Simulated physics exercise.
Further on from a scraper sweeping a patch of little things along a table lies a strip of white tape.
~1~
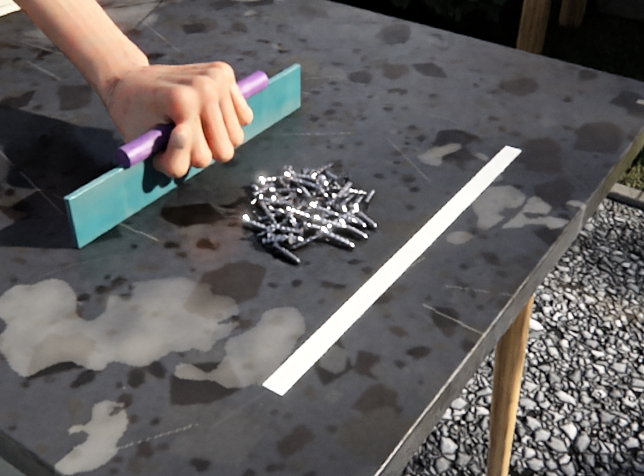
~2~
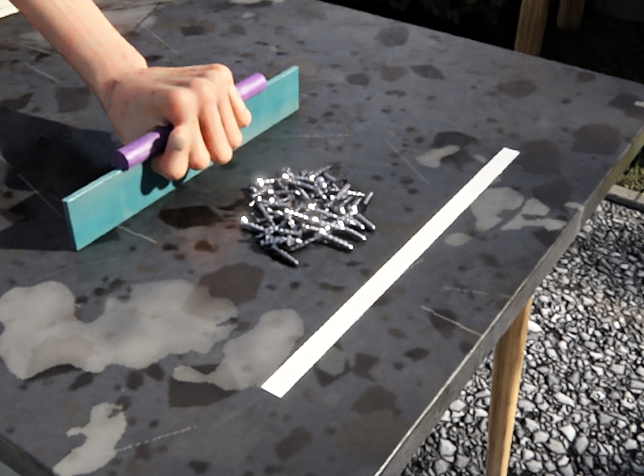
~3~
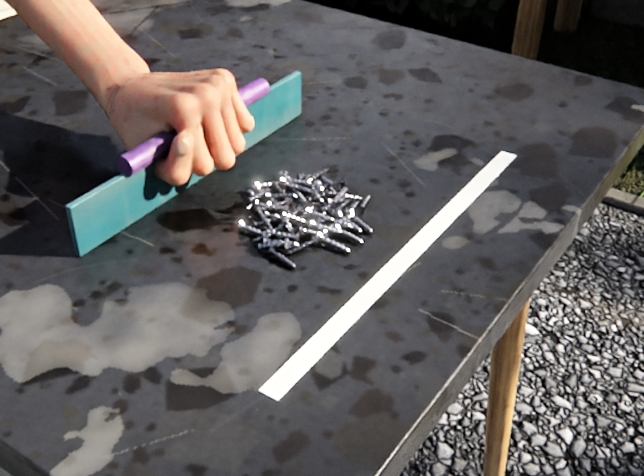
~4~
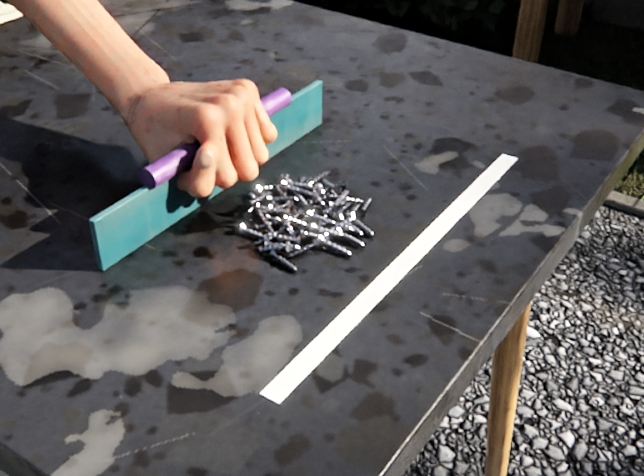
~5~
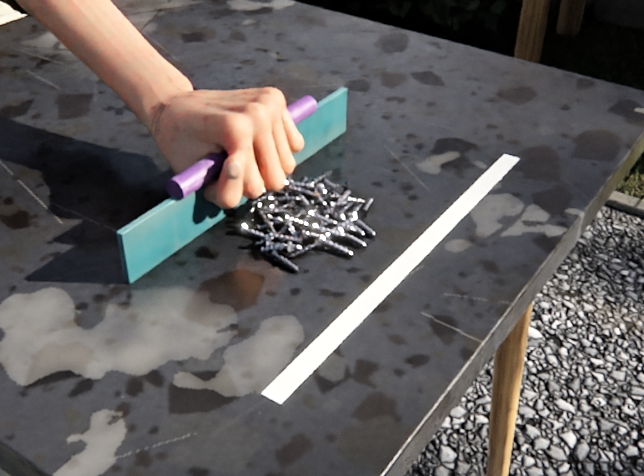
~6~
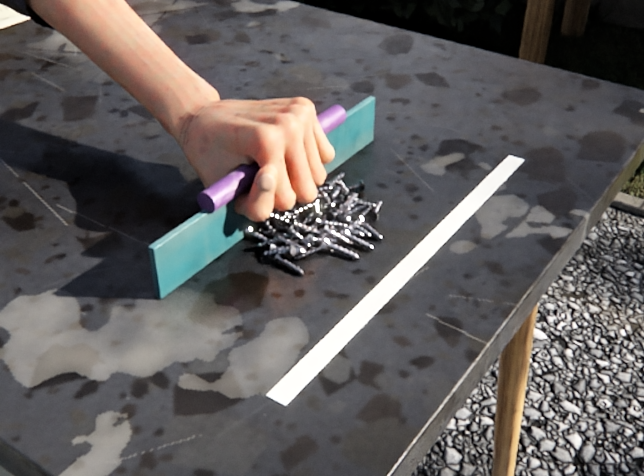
On a dark, blotchy table outdoors, a hand gripping a purple handle held a teal scraper nearly still, then pushed it rightward into a heap of steel screws, shifting them slightly toward the white tape.
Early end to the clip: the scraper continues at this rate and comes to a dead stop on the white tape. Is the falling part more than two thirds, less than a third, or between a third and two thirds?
Less than one third.
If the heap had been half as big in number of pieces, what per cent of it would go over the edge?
It comes out near 0 per cent of the heap.
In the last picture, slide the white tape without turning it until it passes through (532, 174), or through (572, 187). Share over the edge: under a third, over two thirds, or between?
First try: Under a third; second try: Beyond two thirds.
Just after the last frame, scraper still moving, near (354, 189); heap all on the table, its front near (432, 275).
A moment on, scraper stopped at the white tape; heap all on the table, its front near (513, 314).
Further on, scraper stopped at the white tape; heap just a few over the edge.
When it is over, scraper stopped at the white tape; heap just a few over the edge.
